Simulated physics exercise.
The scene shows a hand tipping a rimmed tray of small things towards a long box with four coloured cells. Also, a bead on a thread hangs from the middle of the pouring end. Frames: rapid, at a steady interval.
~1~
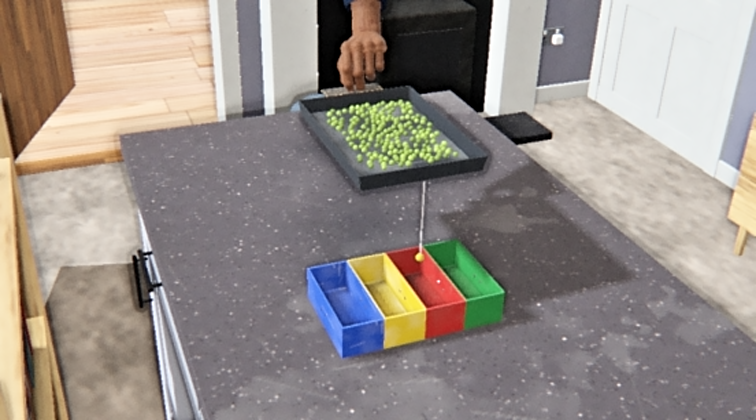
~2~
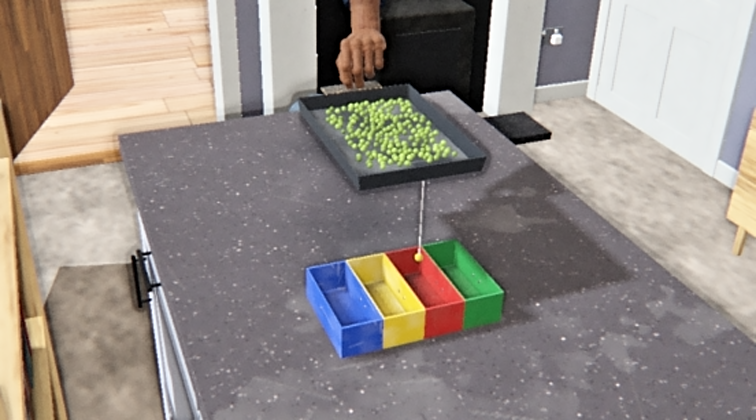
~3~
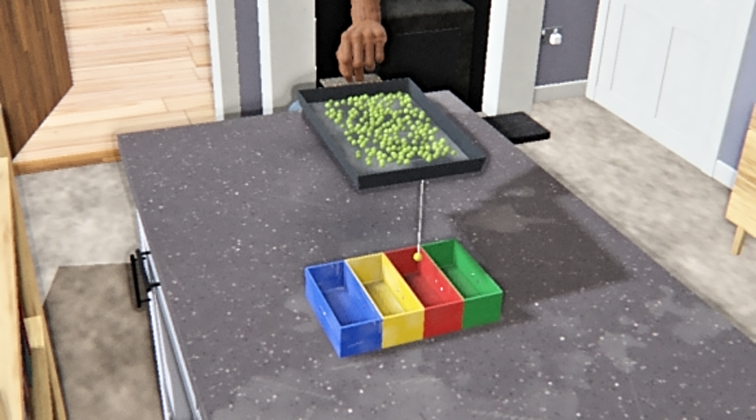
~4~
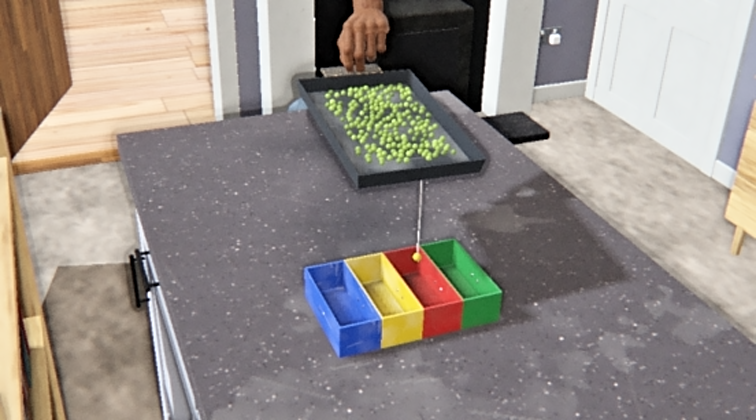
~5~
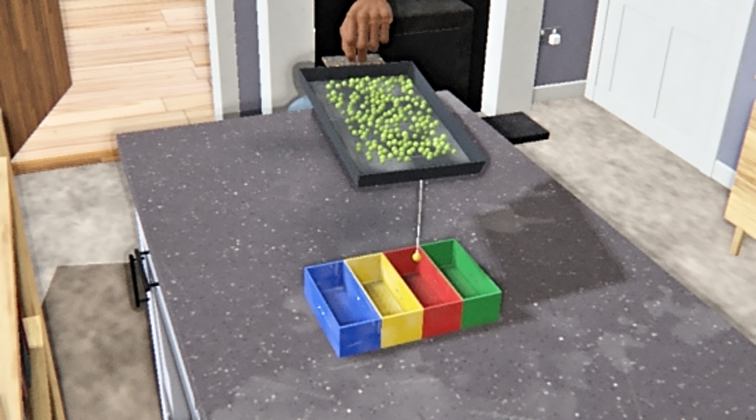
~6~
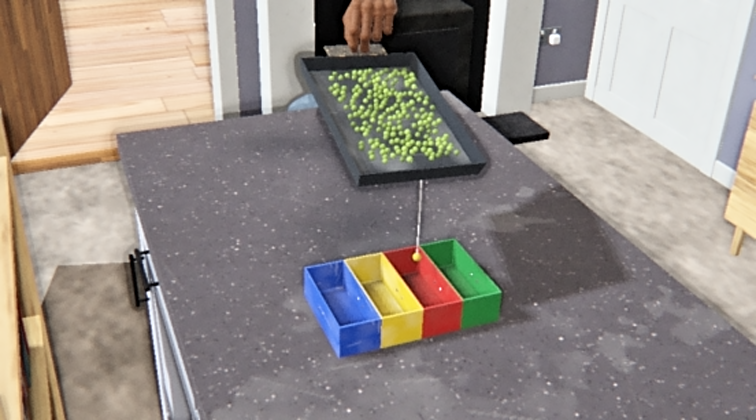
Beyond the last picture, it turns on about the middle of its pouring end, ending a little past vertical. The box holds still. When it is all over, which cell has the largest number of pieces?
The green cell.
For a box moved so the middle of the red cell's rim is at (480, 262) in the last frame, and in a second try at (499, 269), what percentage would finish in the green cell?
Roughly 0 per cent, then roughly 0 per cent.
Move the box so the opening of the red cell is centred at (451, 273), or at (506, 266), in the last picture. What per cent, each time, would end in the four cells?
In order: 100 percent, then 100 percent.
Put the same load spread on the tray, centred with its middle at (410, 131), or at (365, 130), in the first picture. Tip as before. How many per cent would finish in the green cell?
Near 50 % and 40 %.
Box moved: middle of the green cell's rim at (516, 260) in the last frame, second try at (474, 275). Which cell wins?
For the first spot I'd say the cell in red, and for the second spot the green cell.
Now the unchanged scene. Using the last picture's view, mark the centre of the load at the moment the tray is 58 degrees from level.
Look about (451, 164) in the last picture.
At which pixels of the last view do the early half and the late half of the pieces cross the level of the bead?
Early half (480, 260), late half (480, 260).
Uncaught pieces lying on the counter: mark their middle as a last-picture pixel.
Close to (531, 301).
Just after the last frame, tray tipped steeply; almost all on the tray; about a tenth falling or outside the box.
A moment on, tray tipped right over; the larger part on the tray; just a few in the green cell; roughly a quarter falling or outside the box.
Further on, tray tipped past a quarter turn; roughly half in the green cell; about a tenth in the red cell; just a few in the yellow cell; roughly half falling or outside the box.
When it is over, tray tipped past a quarter turn; roughly half in the green cell; about a tenth in the red cell; just a few in the yellow cell; not one in the blue cell; roughly half outside the box.
